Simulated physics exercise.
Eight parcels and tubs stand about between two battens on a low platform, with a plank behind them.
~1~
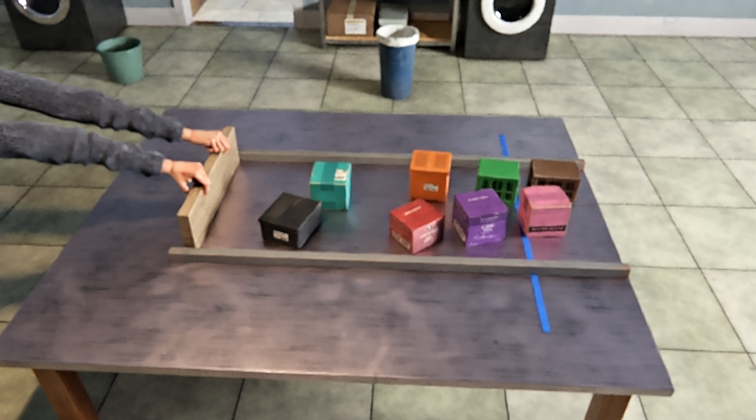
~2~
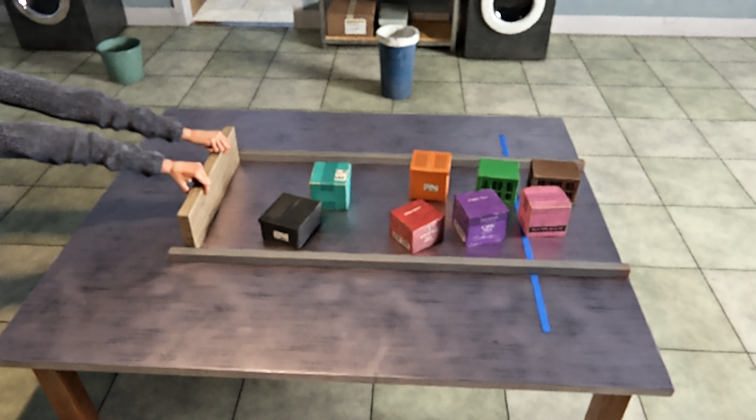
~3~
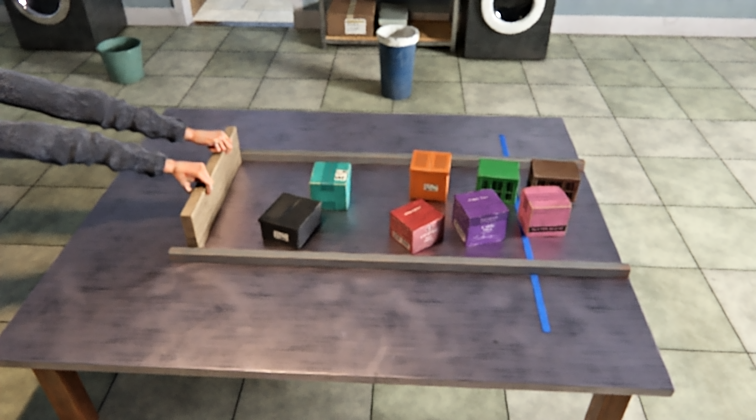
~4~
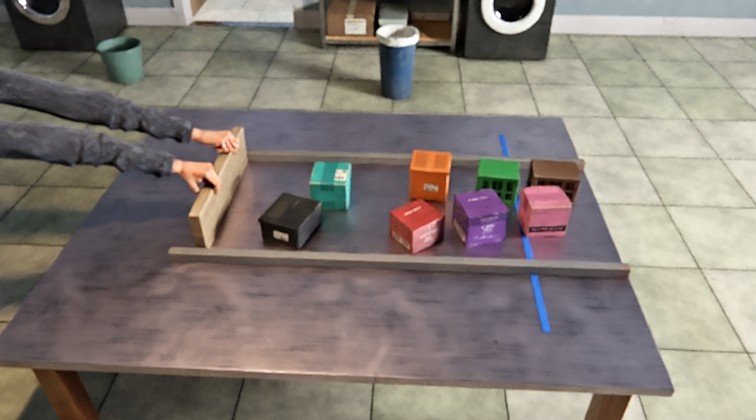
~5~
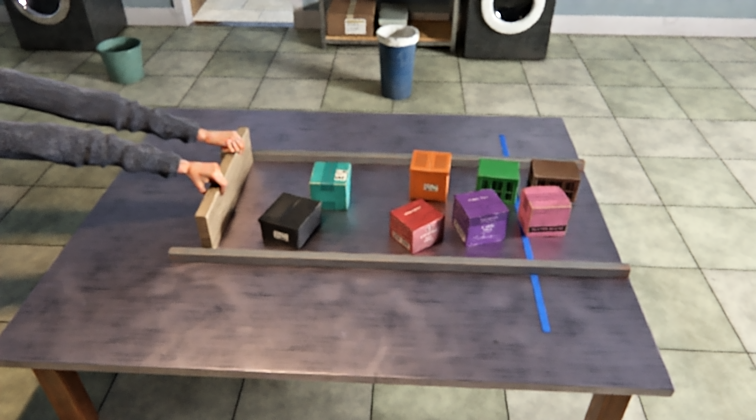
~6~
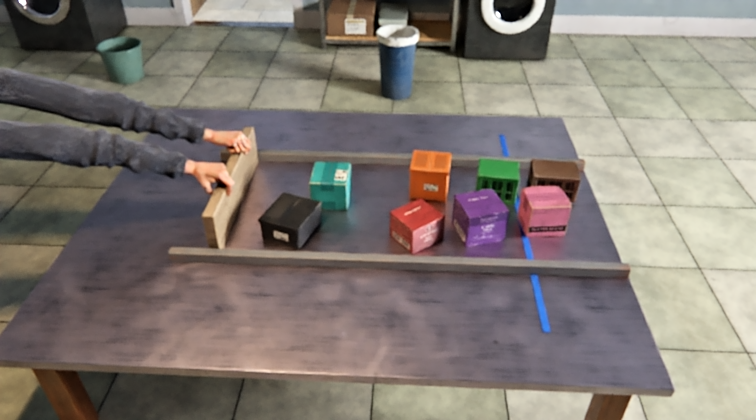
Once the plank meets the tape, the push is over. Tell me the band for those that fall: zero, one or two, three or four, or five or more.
Count: Three or four.
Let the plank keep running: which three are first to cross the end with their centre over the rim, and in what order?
Earliest to latest, that's the brown crate, the pink box and the green crate.
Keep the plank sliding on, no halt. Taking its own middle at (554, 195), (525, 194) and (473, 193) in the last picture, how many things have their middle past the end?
6, 3 and 1.
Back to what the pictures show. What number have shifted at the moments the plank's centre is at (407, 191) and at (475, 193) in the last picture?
Up to then 7, and up to the other point 8.
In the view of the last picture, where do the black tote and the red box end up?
(548, 226) and (599, 245), roughly.
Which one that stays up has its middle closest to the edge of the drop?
Foremost, the purple box.
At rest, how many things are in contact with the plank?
2 touch it.
Soon after, none off yet; brown crate at rest near (553, 181); pink box at rest near (543, 212); green crate at rest near (497, 181).
In the end, the number that fall off is three or four; gone, green crate, pink box and brown crate.
